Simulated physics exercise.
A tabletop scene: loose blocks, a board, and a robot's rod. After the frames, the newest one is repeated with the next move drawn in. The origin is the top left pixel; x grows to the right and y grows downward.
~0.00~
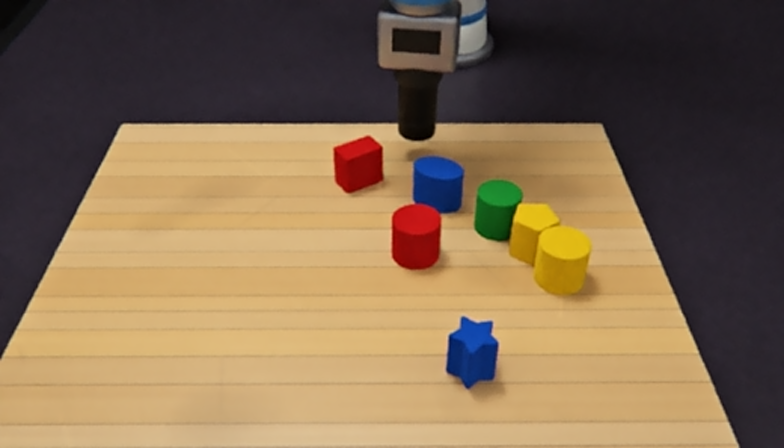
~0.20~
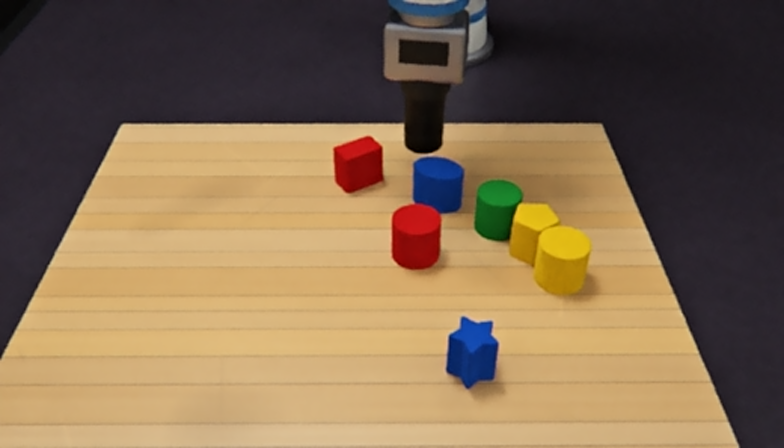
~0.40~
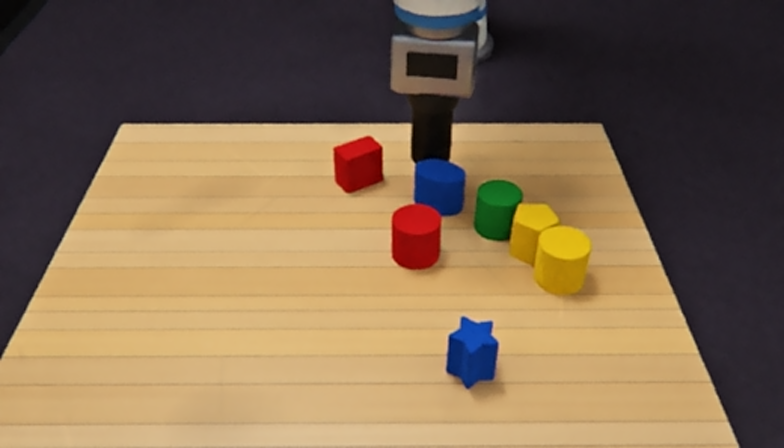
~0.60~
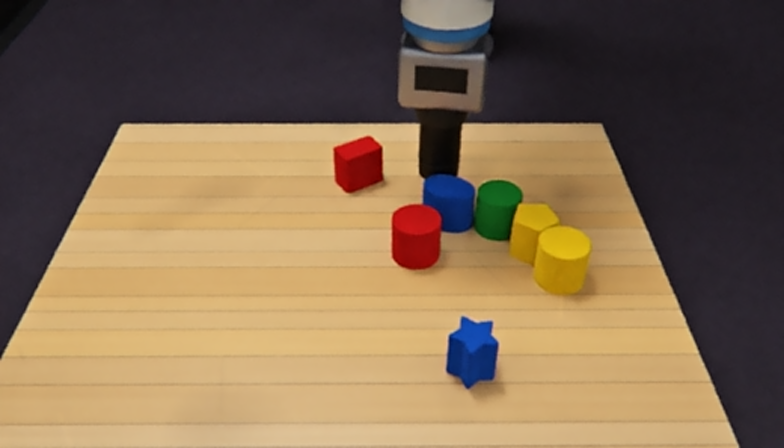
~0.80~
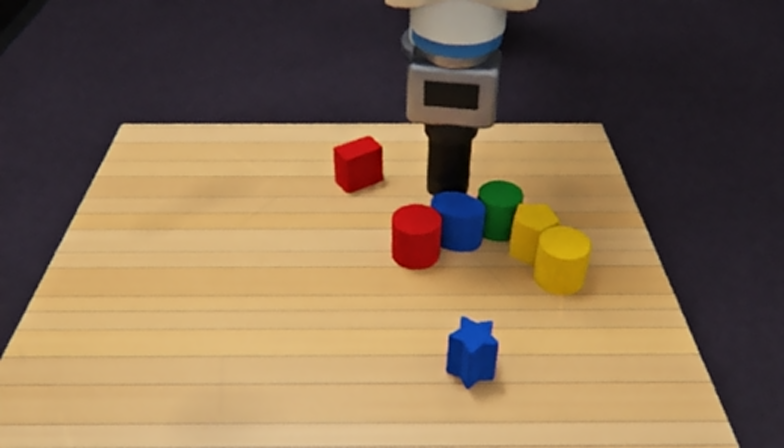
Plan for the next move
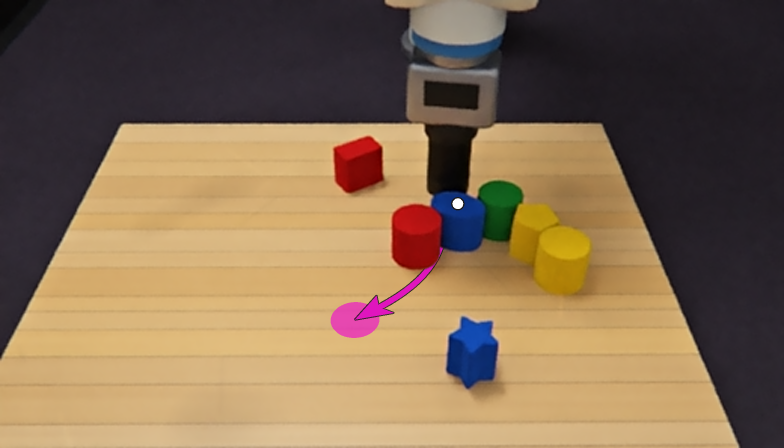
A robot's black rod moved down onto the wooden board and pushed the blue block forward and slightly right, between the red and green round blocks, while the other blocks stayed almost still.
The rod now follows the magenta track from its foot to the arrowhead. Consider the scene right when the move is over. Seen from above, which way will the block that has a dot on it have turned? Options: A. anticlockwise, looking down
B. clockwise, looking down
A.
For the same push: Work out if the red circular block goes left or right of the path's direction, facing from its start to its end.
It moves off to the right.
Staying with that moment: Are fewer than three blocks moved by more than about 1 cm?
Short answer: Yes.
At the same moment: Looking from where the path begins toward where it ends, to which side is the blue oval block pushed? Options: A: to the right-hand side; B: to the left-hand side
Answer: B.
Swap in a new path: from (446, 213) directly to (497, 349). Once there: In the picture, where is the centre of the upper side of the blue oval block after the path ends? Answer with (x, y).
For the centre of its top, I'd go with (551, 330).
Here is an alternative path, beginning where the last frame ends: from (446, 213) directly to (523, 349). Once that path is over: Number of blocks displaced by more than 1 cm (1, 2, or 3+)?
It looks like one block will be pushed more than about 1 cm.
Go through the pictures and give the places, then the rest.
The first picture shows tip of the rod at (417, 132), middles of tops, red circular block at (417, 218), blue oval block at (439, 167), green circular block at (500, 192).
The second picture shows rod at (423, 145), nothing pushed.
The third picture shows rod at (431, 158), blue oval block at (440, 170).
The fourth picture shows rod at (439, 173), blue oval block at (449, 186).
The fifth picture shows rod at (447, 189), red circular block at (417, 218), blue oval block at (458, 204), green circular block at (501, 193).
The line goes from (446, 213) by way of (439, 251) and (408, 289) to (355, 320); the dot is on the blue oval block.
On the path given first. One third of the way, rod at (440, 228); red circular block at (405, 237); blue oval block at (470, 238), turned 60° anticlockwise.
Two thirds of the way, rod at (408, 265); red circular block at (361, 266); blue oval block at (470, 249), turned 100° anticlockwise.
At the end, rod at (354, 295); red circular block at (300, 286); blue oval block at (470, 249), turned 100° anticlockwise; green circular block unmoved.
